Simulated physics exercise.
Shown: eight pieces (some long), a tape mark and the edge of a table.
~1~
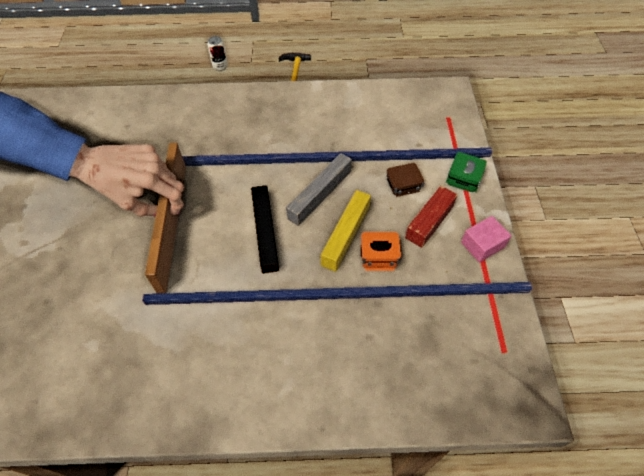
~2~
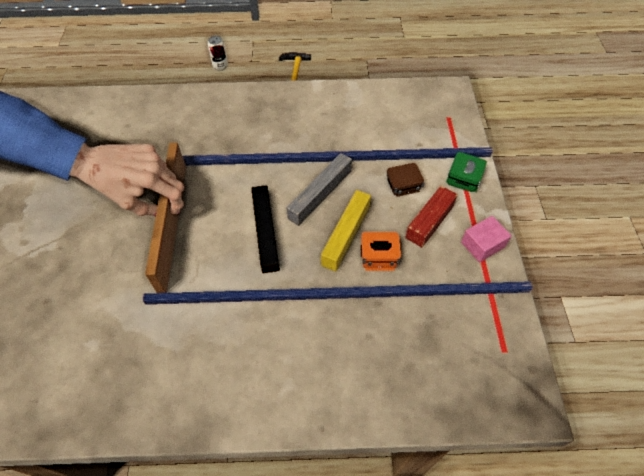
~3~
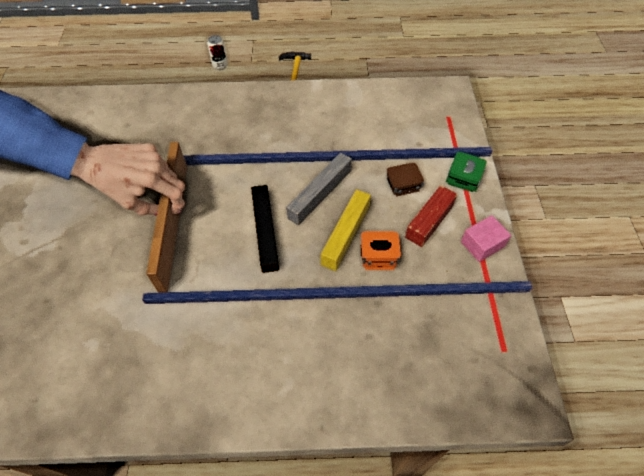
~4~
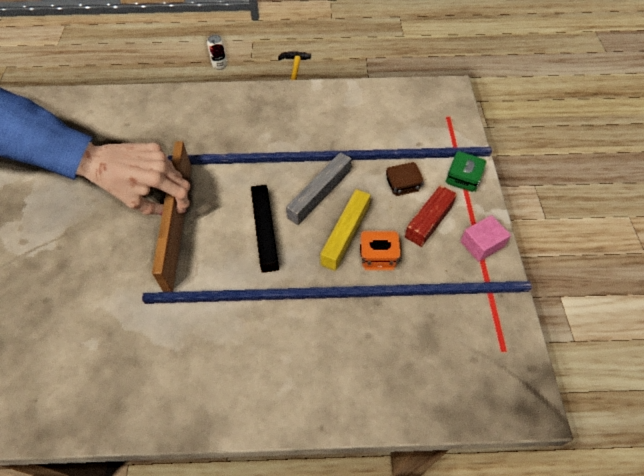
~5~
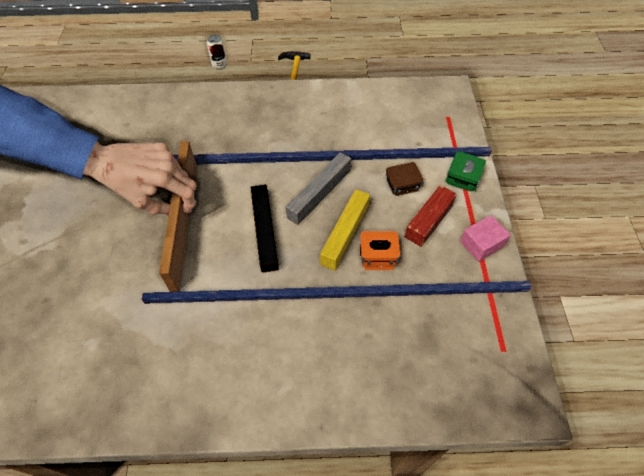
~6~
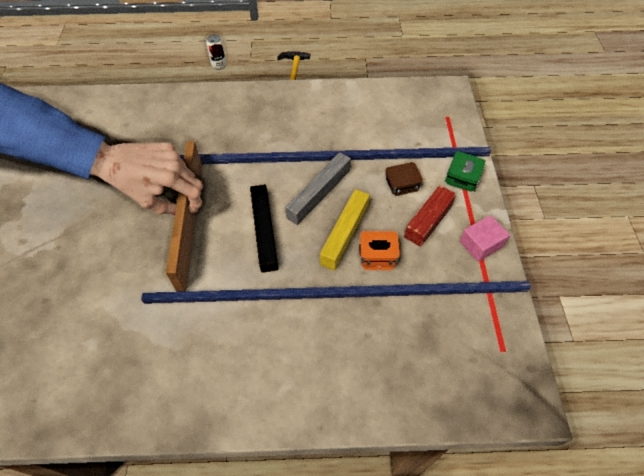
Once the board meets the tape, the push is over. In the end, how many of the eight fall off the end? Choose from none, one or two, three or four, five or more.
Final count: Five or more.
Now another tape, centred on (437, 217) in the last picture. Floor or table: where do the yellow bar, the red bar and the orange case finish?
In this case the yellow bar does not drop; next, the red bar does not drop; last, the orange case does not drop.
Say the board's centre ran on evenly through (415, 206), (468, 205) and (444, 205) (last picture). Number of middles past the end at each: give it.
Counts: 0, 5, 2.
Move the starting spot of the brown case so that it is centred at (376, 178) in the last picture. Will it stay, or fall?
From that start it falls away.
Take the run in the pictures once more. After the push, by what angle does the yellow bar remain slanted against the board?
About 20°.
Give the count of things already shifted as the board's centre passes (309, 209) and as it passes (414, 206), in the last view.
Counts: 3 / 8.
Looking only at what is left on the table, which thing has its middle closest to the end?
The yellow bar is the one.
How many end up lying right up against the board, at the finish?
Tally at the end: 1.
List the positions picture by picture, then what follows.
Pink block (486, 239); green case (466, 174); red bar (431, 216); board (168, 215); tape (472, 217), in the first picture.
Green case (466, 174); black stick (265, 227), in the second picture.
Red bar (431, 216); orange case (380, 251), in the third picture.
Pink block (485, 238); yellow bar (346, 229), in the fourth picture.
Green case (465, 173); brown case (404, 180), in the fifth picture.
Pink block (484, 238); green case (465, 173); red bar (430, 215); board (186, 213); tape (471, 216), in the sixth picture.
Soon after, none off yet; pink block at rest near (484, 238); green case at rest near (465, 173); red bar at rest near (430, 215).
Then, none off yet; pink block moved about its own width near (521, 242); green case moved about its own width near (497, 170); red bar moved about its own width near (490, 222).
At rest, the number that fall off is five or more; fallen, orange case, brown case, red bar, green case and pink block.
